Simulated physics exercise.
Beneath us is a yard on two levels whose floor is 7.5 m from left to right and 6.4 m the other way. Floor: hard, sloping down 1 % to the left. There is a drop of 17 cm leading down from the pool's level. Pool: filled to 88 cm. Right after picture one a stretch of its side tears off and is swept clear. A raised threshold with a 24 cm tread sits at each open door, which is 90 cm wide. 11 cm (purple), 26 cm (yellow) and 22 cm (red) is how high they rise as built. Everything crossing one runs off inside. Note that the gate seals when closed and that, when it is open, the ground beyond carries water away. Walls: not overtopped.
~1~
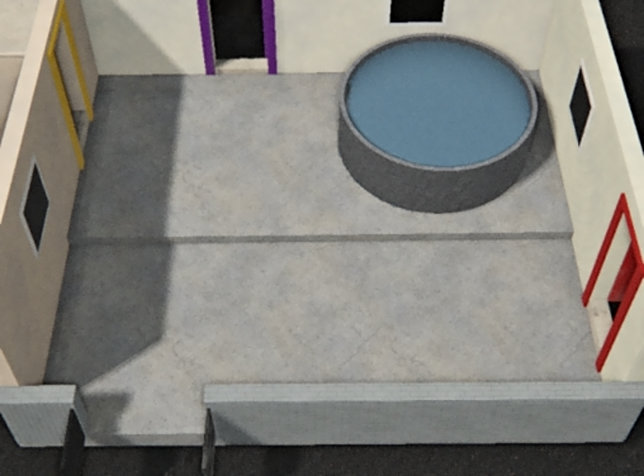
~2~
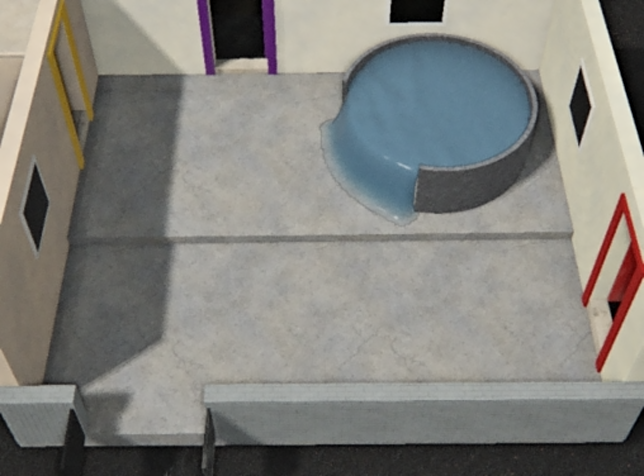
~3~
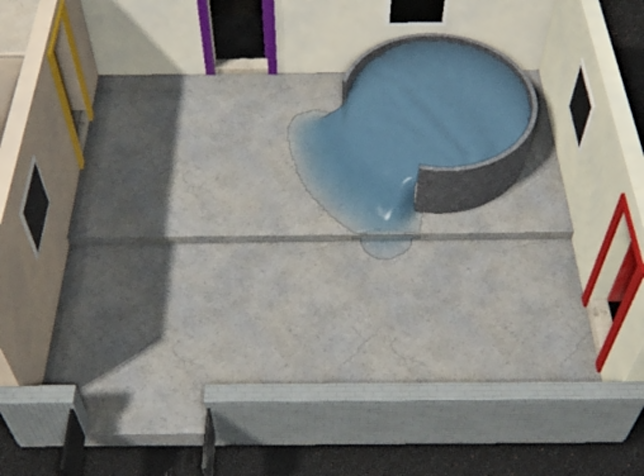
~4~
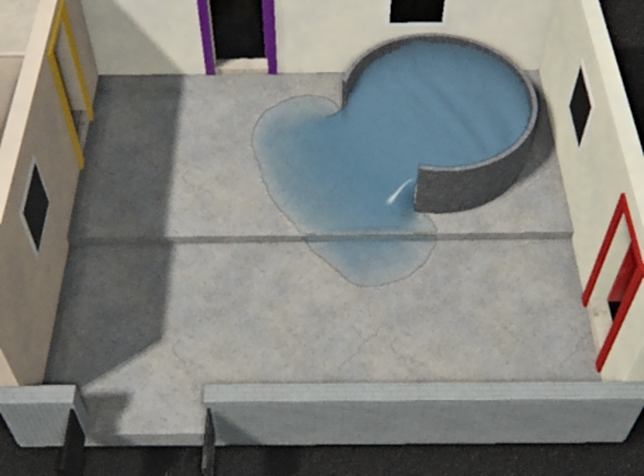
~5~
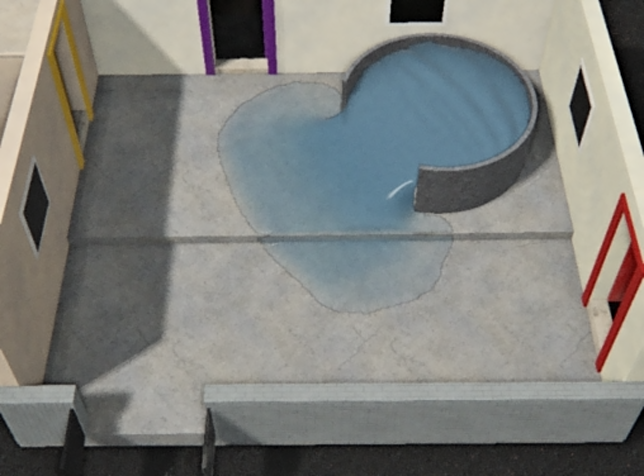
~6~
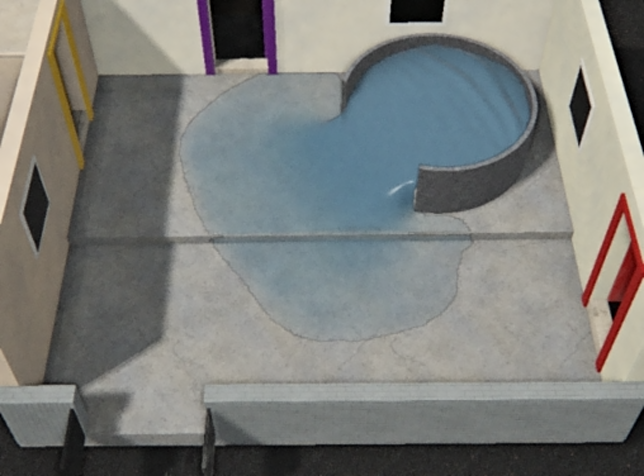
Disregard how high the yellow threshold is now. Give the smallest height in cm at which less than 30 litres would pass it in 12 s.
Roughly 24 cm.
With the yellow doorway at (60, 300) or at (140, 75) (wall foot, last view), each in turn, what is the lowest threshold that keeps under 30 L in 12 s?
Minimums: Roughly 27 cm and 17 cm.
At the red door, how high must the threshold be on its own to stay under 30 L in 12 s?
Red would need about 8.5 cm on its own.
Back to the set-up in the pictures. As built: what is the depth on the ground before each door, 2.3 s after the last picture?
Before purple it's 1 cm, before yellow 30 cm, before red 0 cm.
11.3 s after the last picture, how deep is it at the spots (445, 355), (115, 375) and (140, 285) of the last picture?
Around 12 cm, 11 cm and 12 cm.
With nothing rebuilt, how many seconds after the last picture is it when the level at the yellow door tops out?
Near 1.8 seconds.
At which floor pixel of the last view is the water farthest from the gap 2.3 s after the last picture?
Look about (37, 418) in the last picture.
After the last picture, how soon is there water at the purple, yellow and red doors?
Arrival: Purple 0.1 s, yellow 0.4 s, red 4.5 s.
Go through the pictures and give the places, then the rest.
In the first picture, the pool at (437, 101) is whole and still, 88 cm deep; the yellow door at (73, 95) is dry.
In the second picture, the front is at (396, 220), 0.3 m from the gap at (357, 161); 0.5 m2 of floor is wet, 88 cm left at the back.
In the third picture, the front is at (376, 253), 0.9 m from the gap at (357, 163); 2.1 m2 of floor is wet, 88 cm left at the back.
In the fourth picture, water pours out at (357, 166) and has run 1.4 m, to (357, 280); about 11 cm deep outside, 88 cm at the back.
In the fifth picture, water pours out at (357, 167) and has run 2.0 m, to (333, 304); about 8 cm deep outside, 87 cm at the back.
In the sixth picture, the gap is at (357, 167), the front 2.6 m out at (299, 330); the back of the pool holds 79 cm; the yellow door at (73, 95), 4.4 m from the gap, is still 1.6 m from the nearest water.
Then, 0.7 s after the last picture water covers 70 % of the floor, deepest (39 cm) near (346, 170); 21 cm at the yellow door, 0 litres in over its 26 cm threshold.
Then, 2.3 s after the last picture water covers 70 % of the floor, deepest (52 cm) near (37, 418); 30 cm at the yellow door, 12 litres in over its 26 cm threshold.
Then, 11.3 s after the last picture water covers 95 % of the floor, deepest (18 cm) near (37, 418); 5 cm at the yellow door, 17 litres in over its 26 cm threshold.
At the yellow door as built, the water peaked near 34 cm, 1.7 s after the last picture.
With a threshold of 19.5 cm, 72 litres would have come in within the 12 s; with 26 cm, 17 litres. So under 30 litres takes about 24 cm.
